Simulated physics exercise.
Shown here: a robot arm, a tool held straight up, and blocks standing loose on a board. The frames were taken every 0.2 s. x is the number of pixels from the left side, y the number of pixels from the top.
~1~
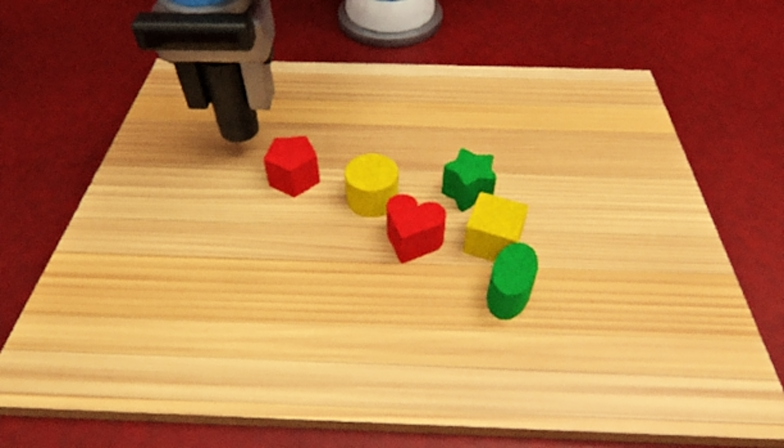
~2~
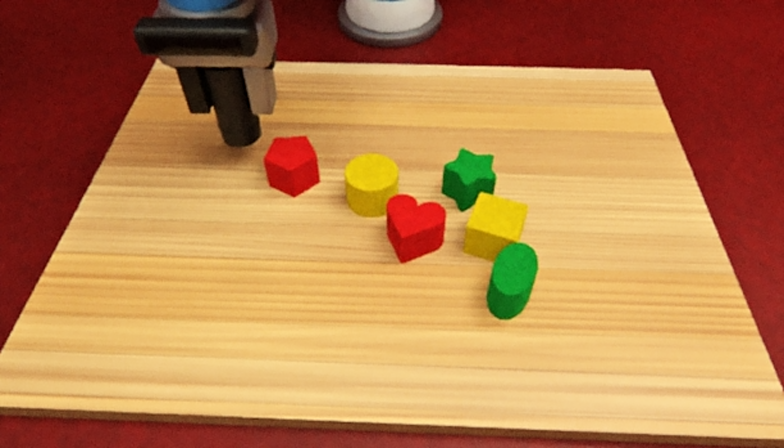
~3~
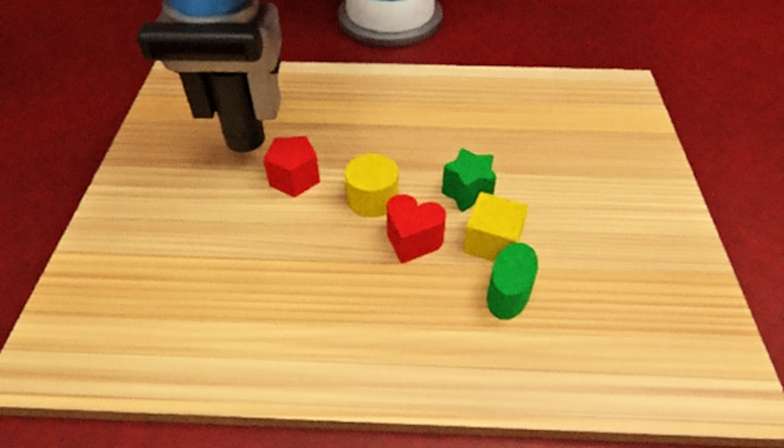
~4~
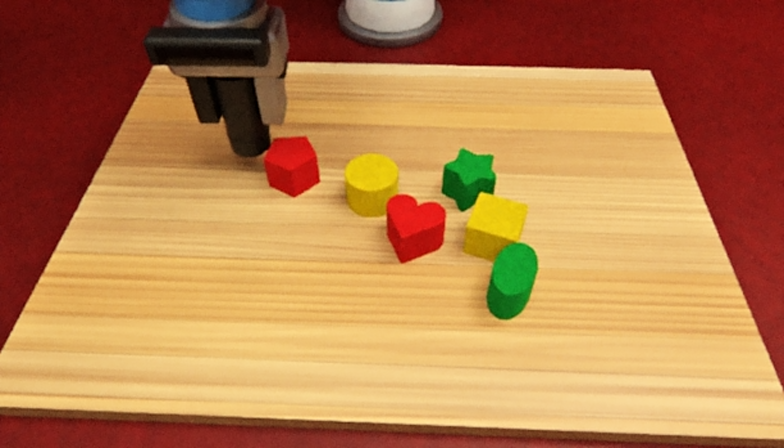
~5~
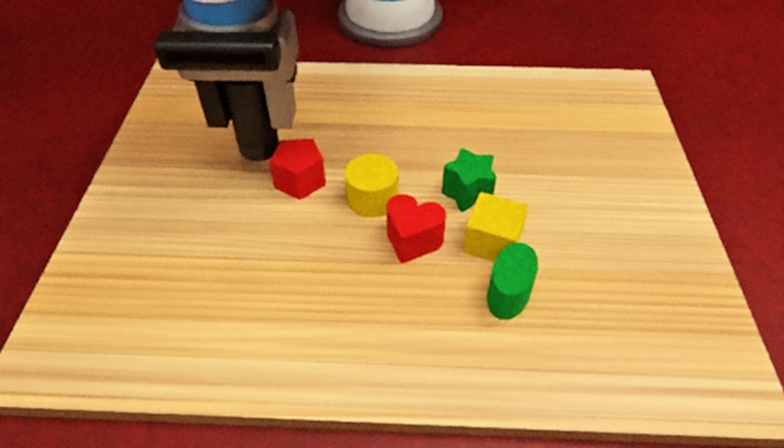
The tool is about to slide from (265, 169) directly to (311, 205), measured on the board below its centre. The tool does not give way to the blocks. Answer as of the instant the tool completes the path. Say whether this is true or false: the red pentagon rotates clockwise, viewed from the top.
This is false.
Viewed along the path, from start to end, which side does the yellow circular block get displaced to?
Sideways shift: Left.
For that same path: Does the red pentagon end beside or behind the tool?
Final answer: No.
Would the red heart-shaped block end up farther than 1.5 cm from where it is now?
Going by the path, no.
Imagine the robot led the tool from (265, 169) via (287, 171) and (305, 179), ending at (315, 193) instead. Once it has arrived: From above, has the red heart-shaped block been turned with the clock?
Short answer: Yes.
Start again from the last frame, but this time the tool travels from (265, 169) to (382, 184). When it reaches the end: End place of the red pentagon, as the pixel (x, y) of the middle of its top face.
The answer is (376, 188).
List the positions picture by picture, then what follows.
Tool's lower end (240, 131); red pentagon (290, 151); yellow circular block (371, 171); red heart-shaped block (414, 214), in the first frame.
Tool (242, 136); blocks still, in the second frame.
Tool (246, 141); blocks still, in the third frame.
Tool (252, 145); blocks still, in the fourth frame.
Tool (260, 149); red pentagon (296, 154); yellow circular block (371, 171); red heart-shaped block (414, 214), in the fifth frame.
What follows on the original path. Halfway along, tool (284, 167); red pentagon (326, 169), turned 15° anticlockwise; yellow circular block (380, 173).
At the end, tool (308, 185); red pentagon (354, 183), turned 25° anticlockwise; yellow circular block (410, 176); red heart-shaped block (421, 218), turned 15° clockwise.
